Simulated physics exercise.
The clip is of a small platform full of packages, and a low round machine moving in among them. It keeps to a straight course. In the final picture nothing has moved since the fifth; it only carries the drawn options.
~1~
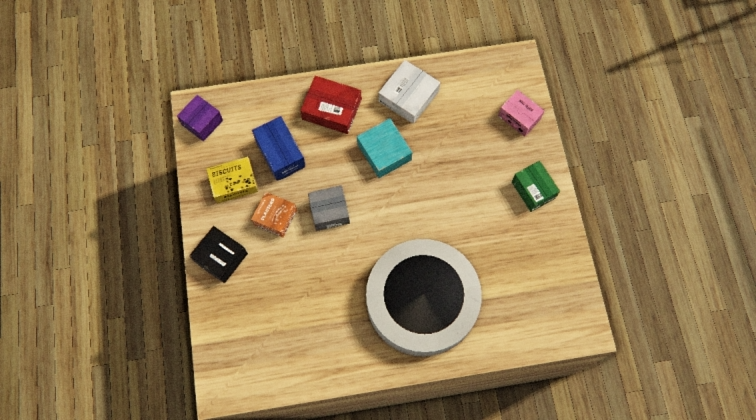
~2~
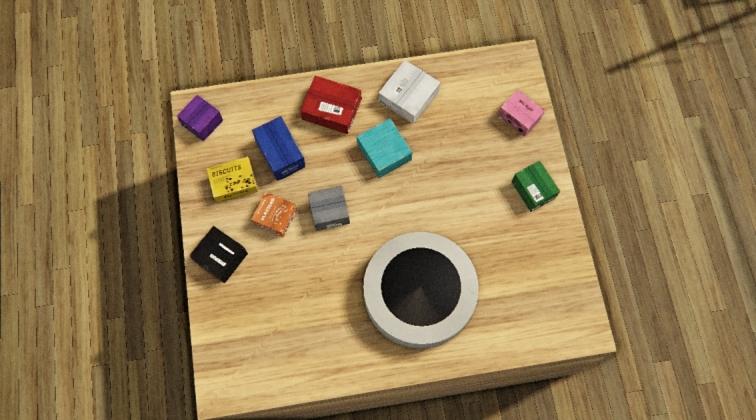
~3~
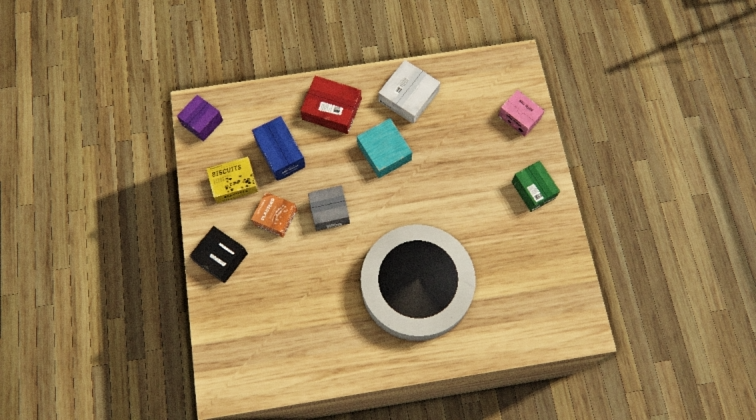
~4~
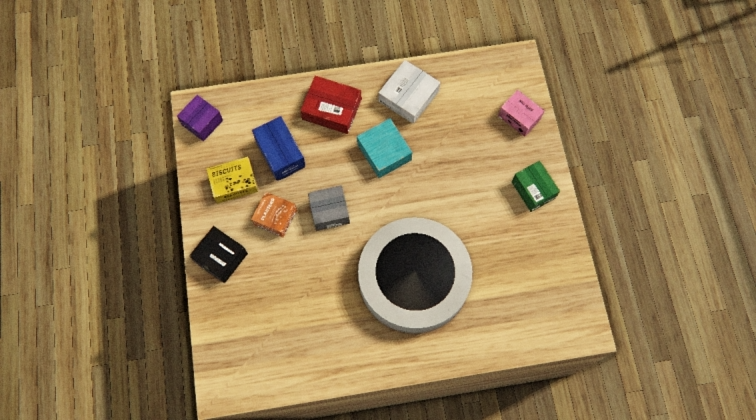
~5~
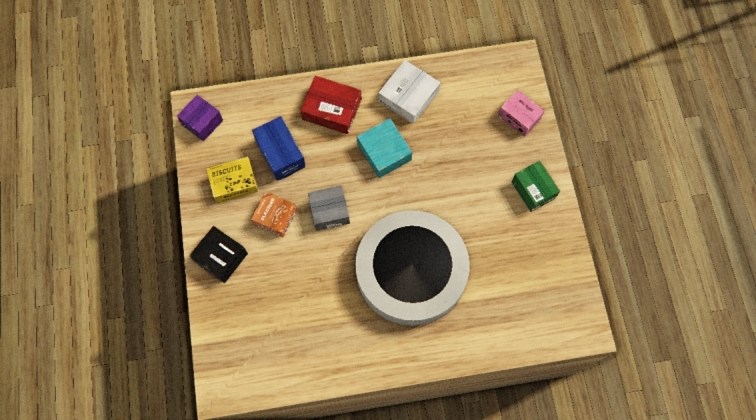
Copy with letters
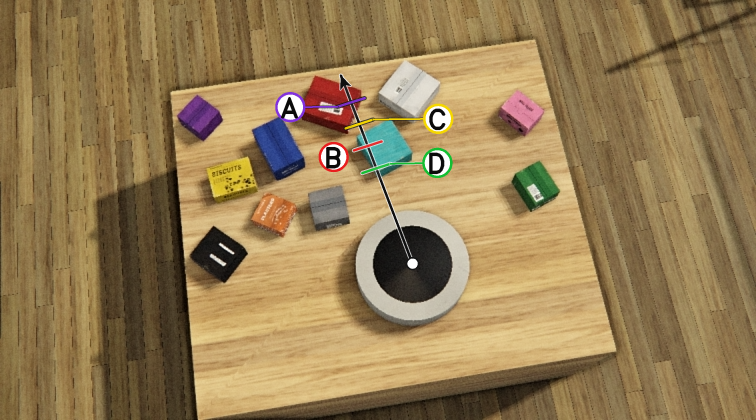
The round robot slides slowly up and slightly left on a platform of colourful boxes.
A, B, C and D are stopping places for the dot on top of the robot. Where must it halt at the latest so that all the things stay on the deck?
No farther than C.
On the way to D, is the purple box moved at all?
By then, no.
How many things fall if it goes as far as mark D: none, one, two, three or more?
In all, none.
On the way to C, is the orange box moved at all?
No.
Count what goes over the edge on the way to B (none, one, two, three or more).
In all, none.
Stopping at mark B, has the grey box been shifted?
Yes.
On the copy, A at (351, 102); B at (368, 146); C at (359, 124); D at (376, 168); the arrow from (413, 264) to (341, 76); the white dot at (413, 264).
On C. First, robot (392, 216); turquoise crate (384, 143); grey box (316, 199).
Then, robot (373, 165); white parcel (418, 71); red parcel (329, 101).
Finally, robot (360, 130); red parcel (310, 74); turquoise crate (363, 66); nothing has fallen.
By contrast, A drops the turquoise crate and red parcel; B is safe but short; D is safe but short.
